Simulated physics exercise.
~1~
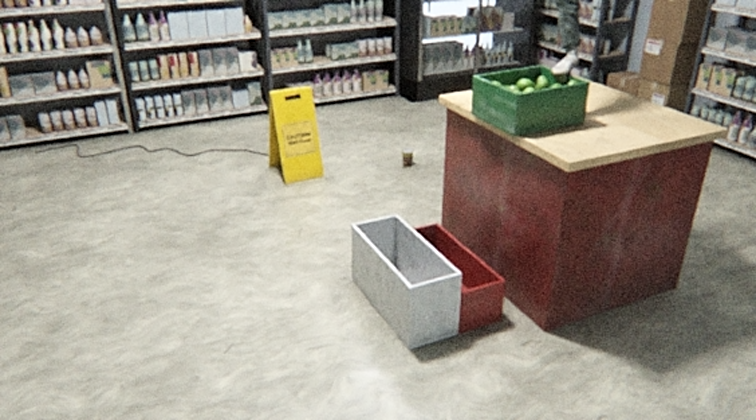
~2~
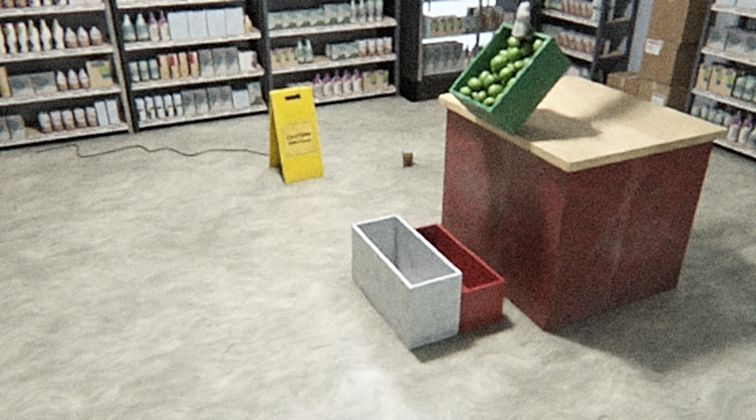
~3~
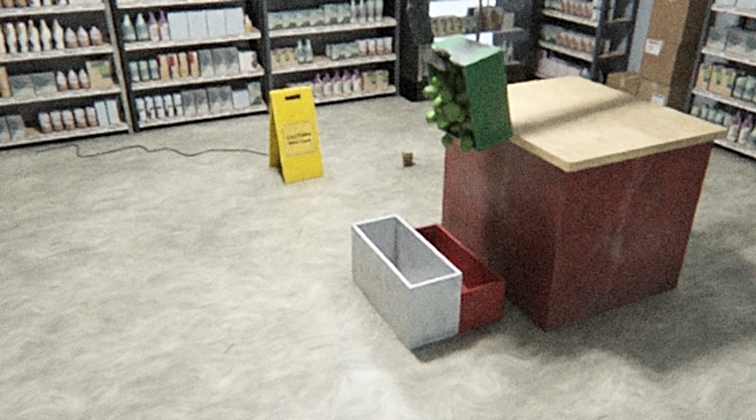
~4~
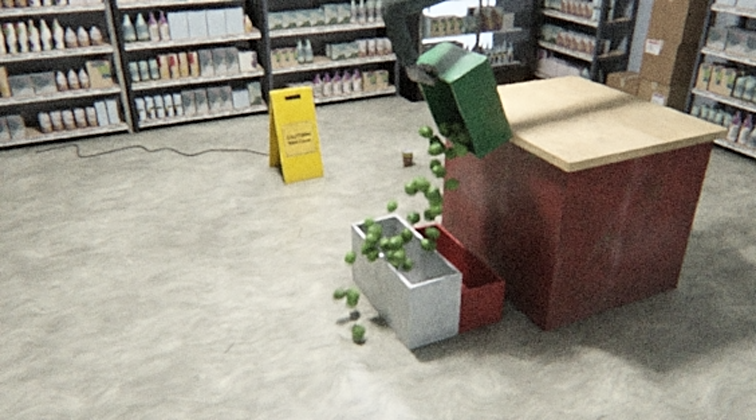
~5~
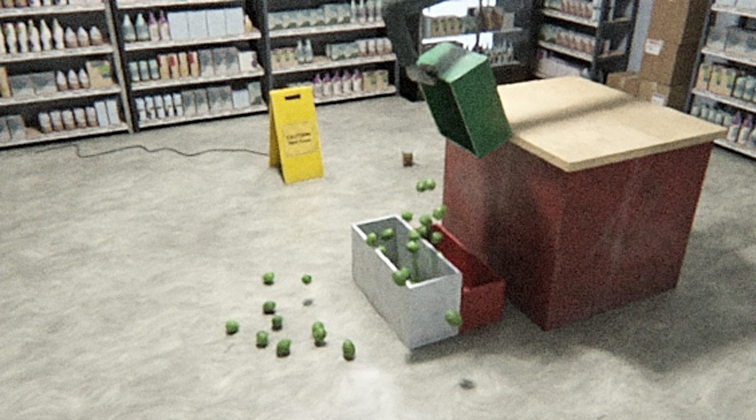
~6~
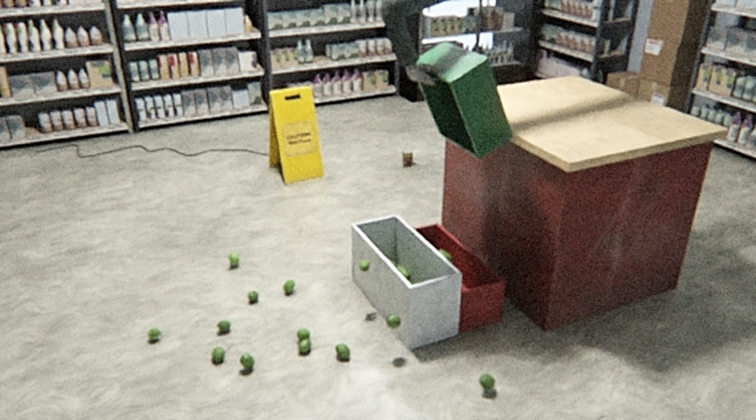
Green box of limes tipping off a bench, spilling most into a white trough while others scatter across the shop floor.
